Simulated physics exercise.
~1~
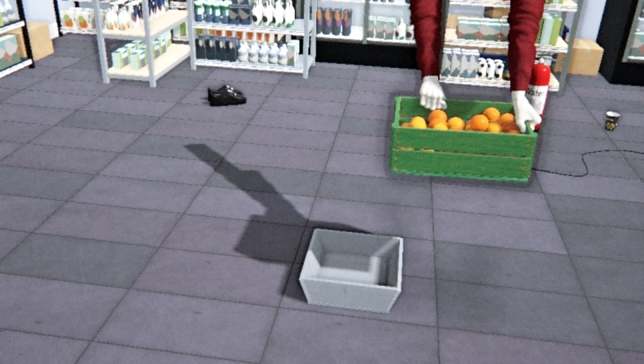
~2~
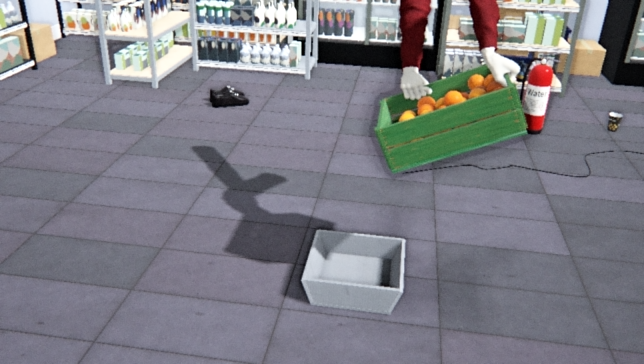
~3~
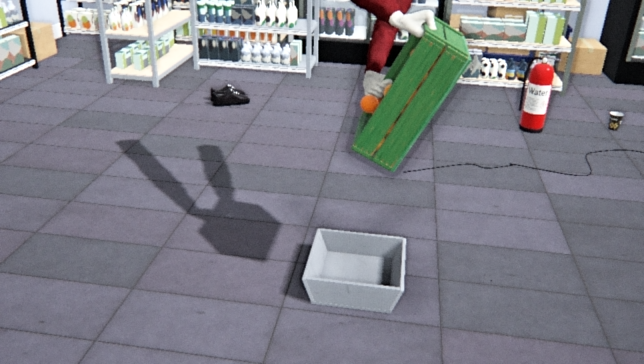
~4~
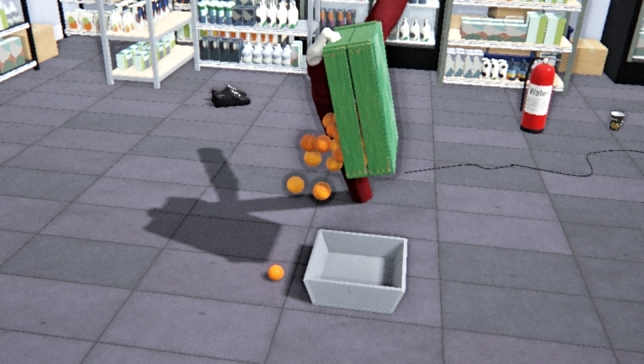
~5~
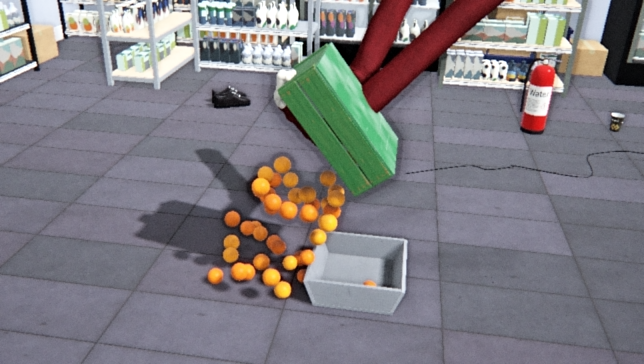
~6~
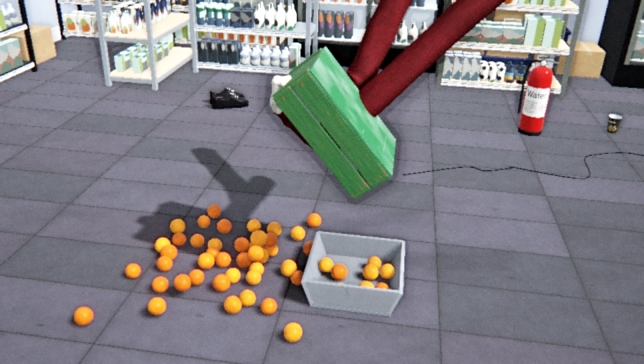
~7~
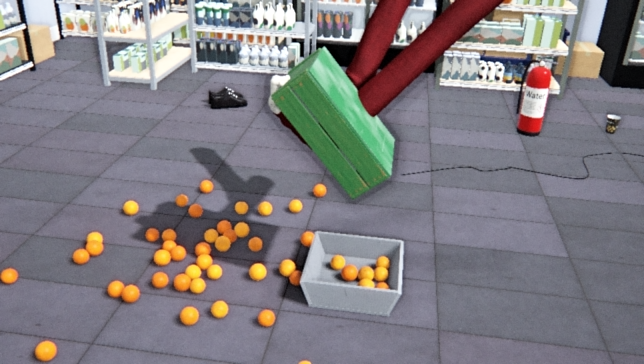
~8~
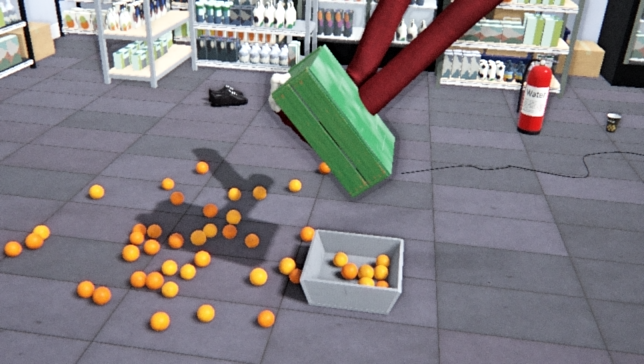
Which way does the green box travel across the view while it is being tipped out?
The green box moves to the left as the gloved hands tip it over.
